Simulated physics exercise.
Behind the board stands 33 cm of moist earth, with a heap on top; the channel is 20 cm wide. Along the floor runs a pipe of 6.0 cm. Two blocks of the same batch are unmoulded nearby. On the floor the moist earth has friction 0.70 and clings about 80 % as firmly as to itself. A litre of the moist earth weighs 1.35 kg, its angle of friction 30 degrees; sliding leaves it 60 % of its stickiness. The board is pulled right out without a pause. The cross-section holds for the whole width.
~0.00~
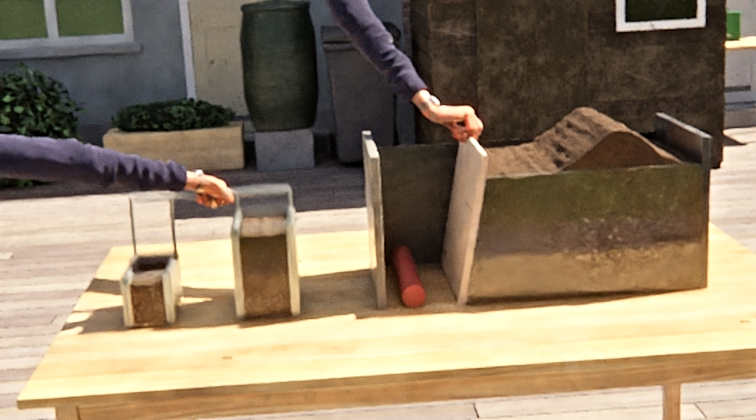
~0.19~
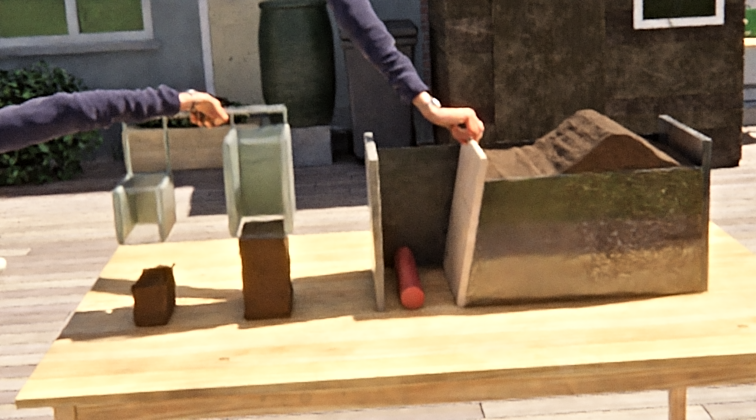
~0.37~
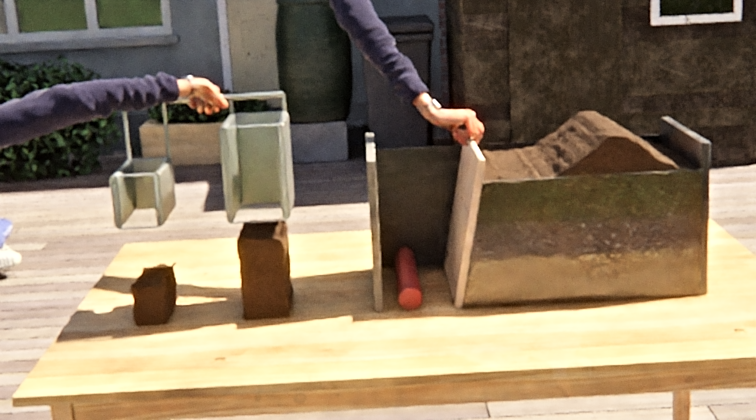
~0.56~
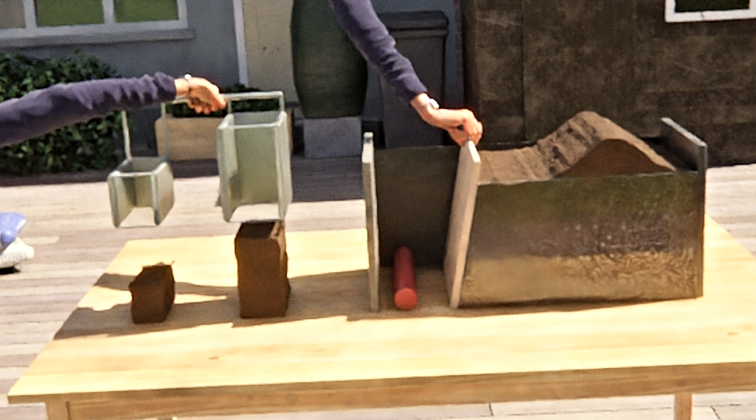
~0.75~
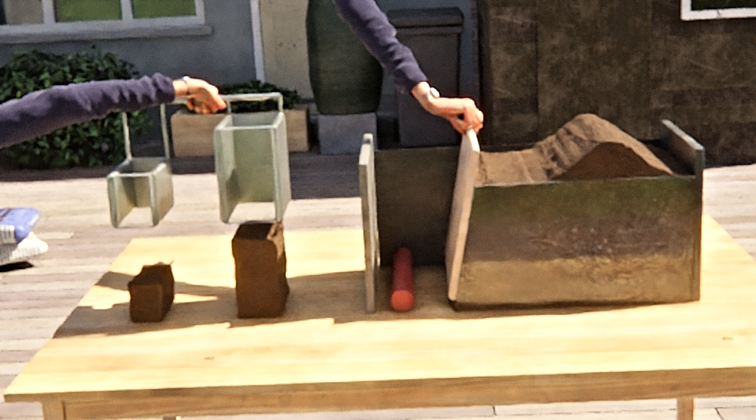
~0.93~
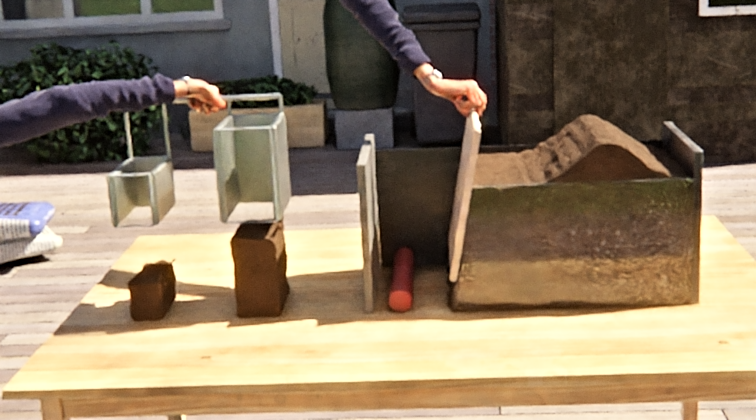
A hand lifted two clear moulds off a short and a taller block of dark earth, then another hand began pulling up the pale board between the heaped earth and a red pipe.
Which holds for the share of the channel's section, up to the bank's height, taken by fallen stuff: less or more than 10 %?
It comes out less than 10 %.
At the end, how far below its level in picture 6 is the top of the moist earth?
Roughly 0.0 cm.
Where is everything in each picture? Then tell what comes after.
In the first picture, top of the board at (486, 177), not yet moved; crest of the moist earth at (624, 130); block heights 11 cm, 22 cm (left to right).
In the second picture, top of the board at (485, 179), not yet moved; crest of the moist earth at (624, 133); block heights 11 cm, 22 cm (left to right).
In the third picture, top of the board at (483, 181), not yet moved; crest of the moist earth at (622, 136); block heights 11 cm, 22 cm (left to right).
In the fourth picture, top of the board at (478, 182), not yet moved; crest of the moist earth at (618, 138); block heights 11 cm, 22 cm (left to right).
In the fifth picture, top of the board at (477, 171), moved 3.6 cm; crest of the moist earth at (615, 141); block heights 11 cm, 22 cm (left to right).
In the sixth picture, top of the board at (478, 152), moved 8.8 cm; crest of the moist earth at (613, 143); block heights 11 cm, 22 cm (left to right).
After 1.28 s, the face still stands, with nothing on top of the pipe; the channel is 0 % full.
After 1.68 s, the face still stands, with nothing on top of the pipe; the channel is 0 % full.
After 2.09 s, the face still stands, with nothing on top of the pipe; the channel is 0 % full.
After 2.49 s, the face still stands, with nothing on top of the pipe; the channel is 0 % full.
After 2.54 s, the face still stands, with nothing on top of the pipe; the channel is 0 % full.
